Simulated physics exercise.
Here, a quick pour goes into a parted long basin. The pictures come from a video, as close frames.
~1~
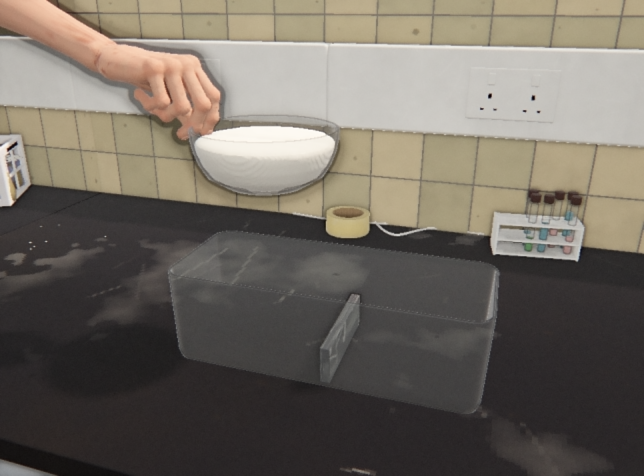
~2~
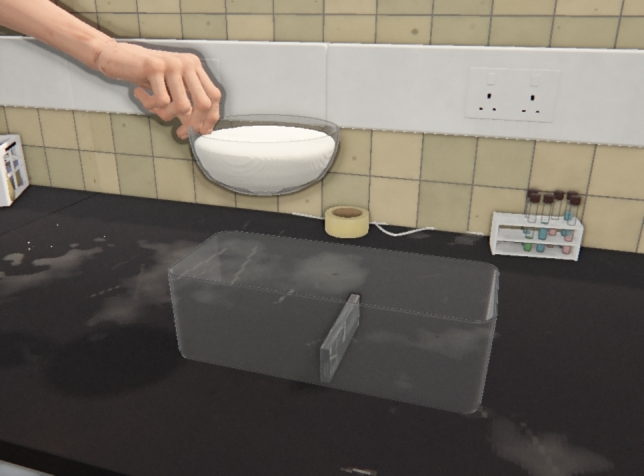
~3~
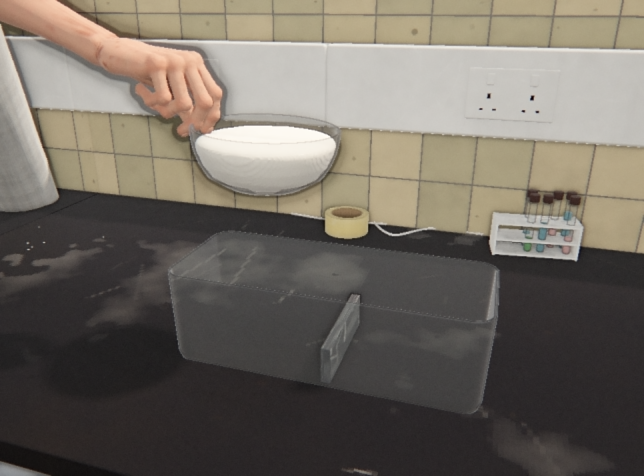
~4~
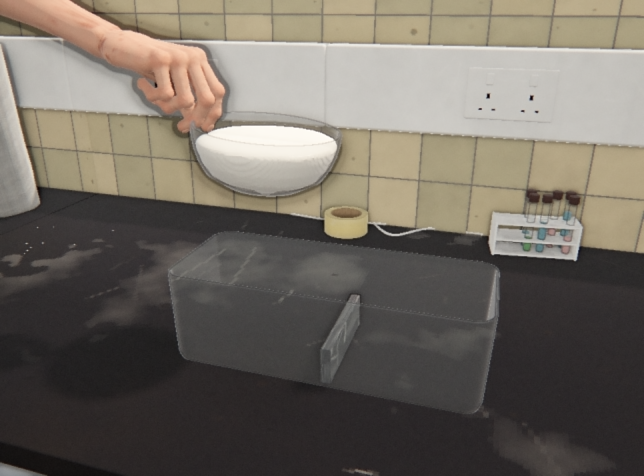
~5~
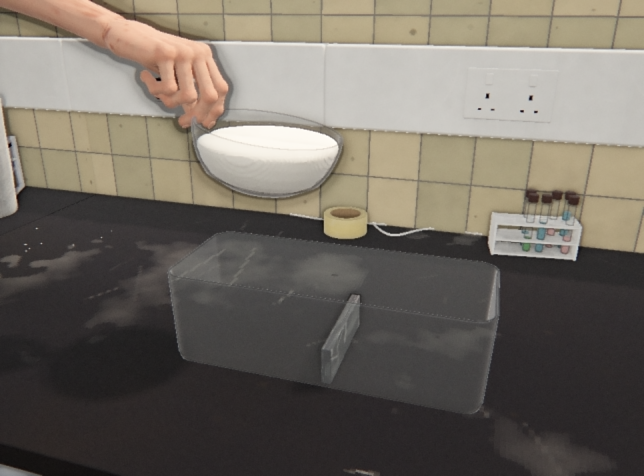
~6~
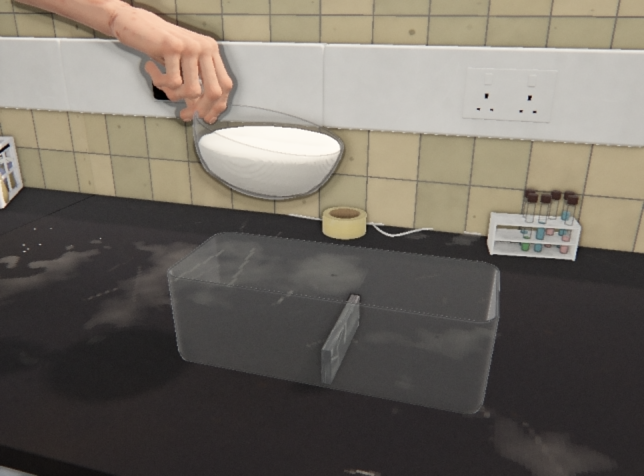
A hand held a clear bowl of white stuff above a long see-through basin with a divider, on a dark worktop, and slowly tilted the bowl slightly to the right.
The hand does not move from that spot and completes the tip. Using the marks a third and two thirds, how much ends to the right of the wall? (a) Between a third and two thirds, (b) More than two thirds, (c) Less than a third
Option b: More than two thirds.
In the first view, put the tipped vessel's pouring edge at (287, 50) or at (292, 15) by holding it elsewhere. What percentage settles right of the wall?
Roughly 60 in a hundred the first time and 65 in a hundred the second.
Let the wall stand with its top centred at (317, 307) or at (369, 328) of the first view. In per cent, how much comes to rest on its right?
First try close to 90 percent, second try close to 60 percent.
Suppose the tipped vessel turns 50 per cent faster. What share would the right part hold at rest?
Around 75 percent ends up there.
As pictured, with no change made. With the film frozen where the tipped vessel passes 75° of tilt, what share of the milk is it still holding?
Around 25 in a hundred.
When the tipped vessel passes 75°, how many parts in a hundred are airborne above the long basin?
Near 35 parts in a hundred.
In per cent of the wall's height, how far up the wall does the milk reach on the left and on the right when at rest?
It settles around 10 on the left side and around 60 on the right side.
A moment on, the tilt is 75° and 25 per cent is still to pour, 0 is left of the wall and 39 right of it.
Next, the tilt is 114° and 0 per cent is still to pour, 18 is left of the wall and 81 right of it.
Then the tilt is 121° and 0 per cent is still to pour, 19 is left of the wall and 81 right of it.
Later the tilt is 121° and 0 per cent is still to pour, 18 is left of the wall and 81 right of it.
In the end 18 per cent lies left of the wall, 81 right of it and 1 outside.
